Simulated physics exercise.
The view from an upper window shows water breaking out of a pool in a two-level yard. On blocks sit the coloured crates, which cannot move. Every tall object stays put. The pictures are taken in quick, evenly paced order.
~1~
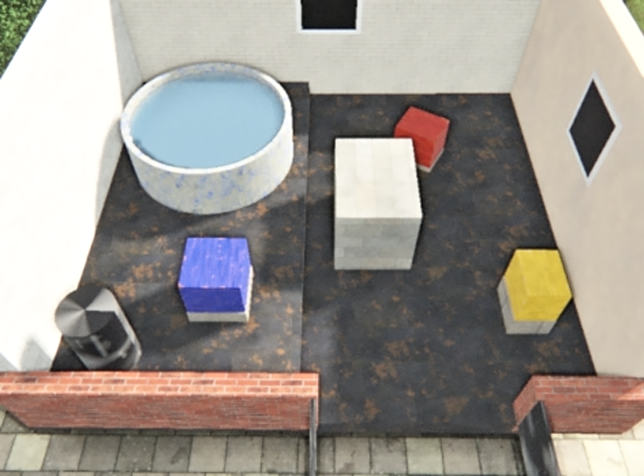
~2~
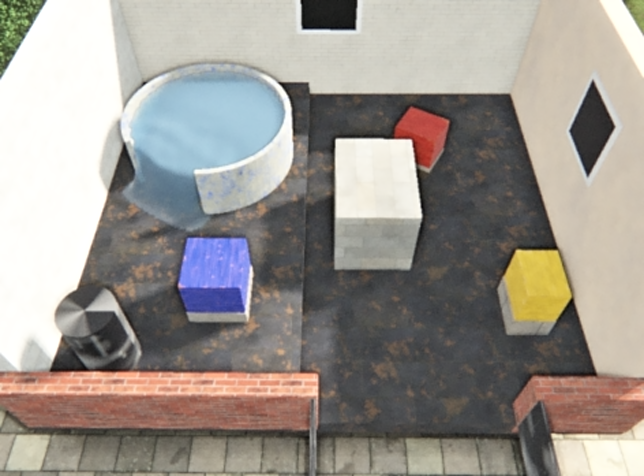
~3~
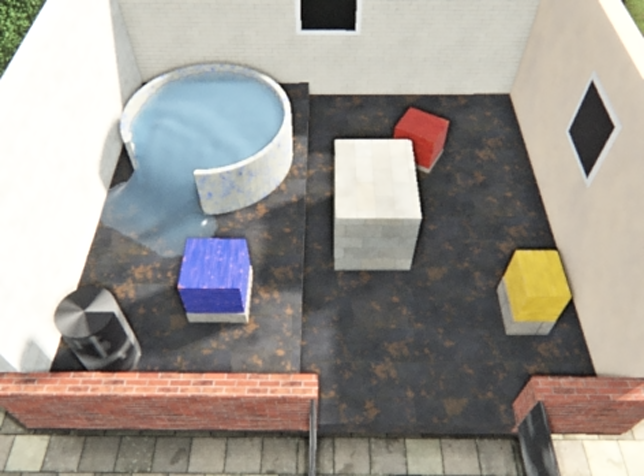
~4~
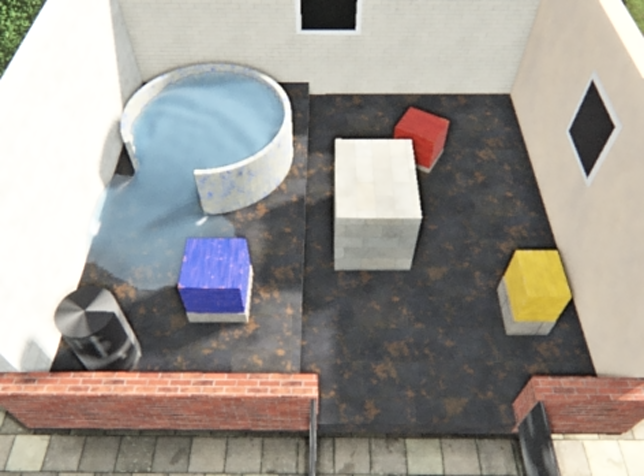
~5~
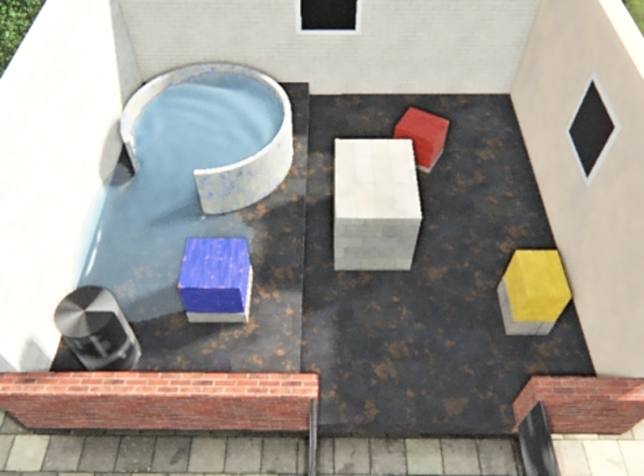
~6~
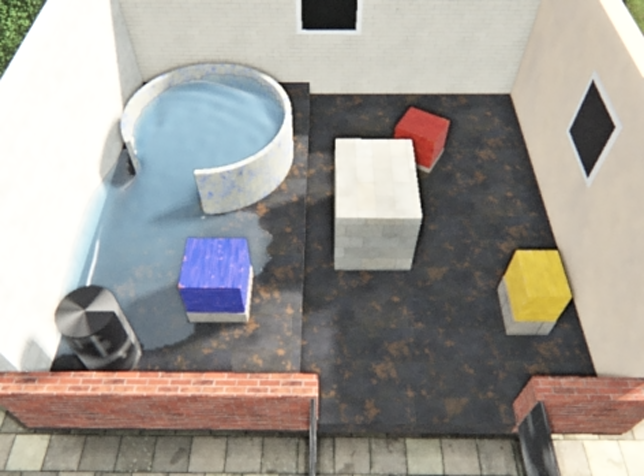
In a walled yard with coloured crates on blocks, a round pool that had been still broke open at its front left, and water poured out, spreading past the blue crate toward the metal barrel.
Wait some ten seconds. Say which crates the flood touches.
In order: The blue crate is touched by water; the red crate is touched by water; the yellow crate remains untouched by water.
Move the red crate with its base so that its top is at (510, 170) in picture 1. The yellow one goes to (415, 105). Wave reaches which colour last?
Answer: The one in yellow.
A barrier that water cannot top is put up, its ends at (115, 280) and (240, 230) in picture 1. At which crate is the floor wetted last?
It is the red-painted one.
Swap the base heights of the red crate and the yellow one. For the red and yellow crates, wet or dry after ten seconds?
Result: Red crate comes through fine; yellow crate gets splashed.
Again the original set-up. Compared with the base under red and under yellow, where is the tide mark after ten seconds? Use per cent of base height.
Roughly 210 and 70 per cent respectively.
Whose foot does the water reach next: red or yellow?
That would be the yellow crate.
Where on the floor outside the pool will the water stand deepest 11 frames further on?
My best guess is roughly (49, 377).
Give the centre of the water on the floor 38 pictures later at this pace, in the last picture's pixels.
Roughly at (271, 230).
A moment on, water covers 20 % of the floor; the blue crate water round its plinth, the red crate not reached, the yellow crate not reached.
Next, water covers 30 % of the floor; the blue crate water round its plinth, the red crate not reached, the yellow crate not reached.
Then, water covers 60 % of the floor; the blue crate water round its plinth, the red crate not reached, the yellow crate water round its plinth.
Later, water covers 90 % of the floor; the blue crate water round its plinth, the red crate water round its plinth, the yellow crate water round its plinth.
In the end, water covers 100 % of the floor; the blue crate was topped, the red crate was topped, the yellow crate stayed above the water.
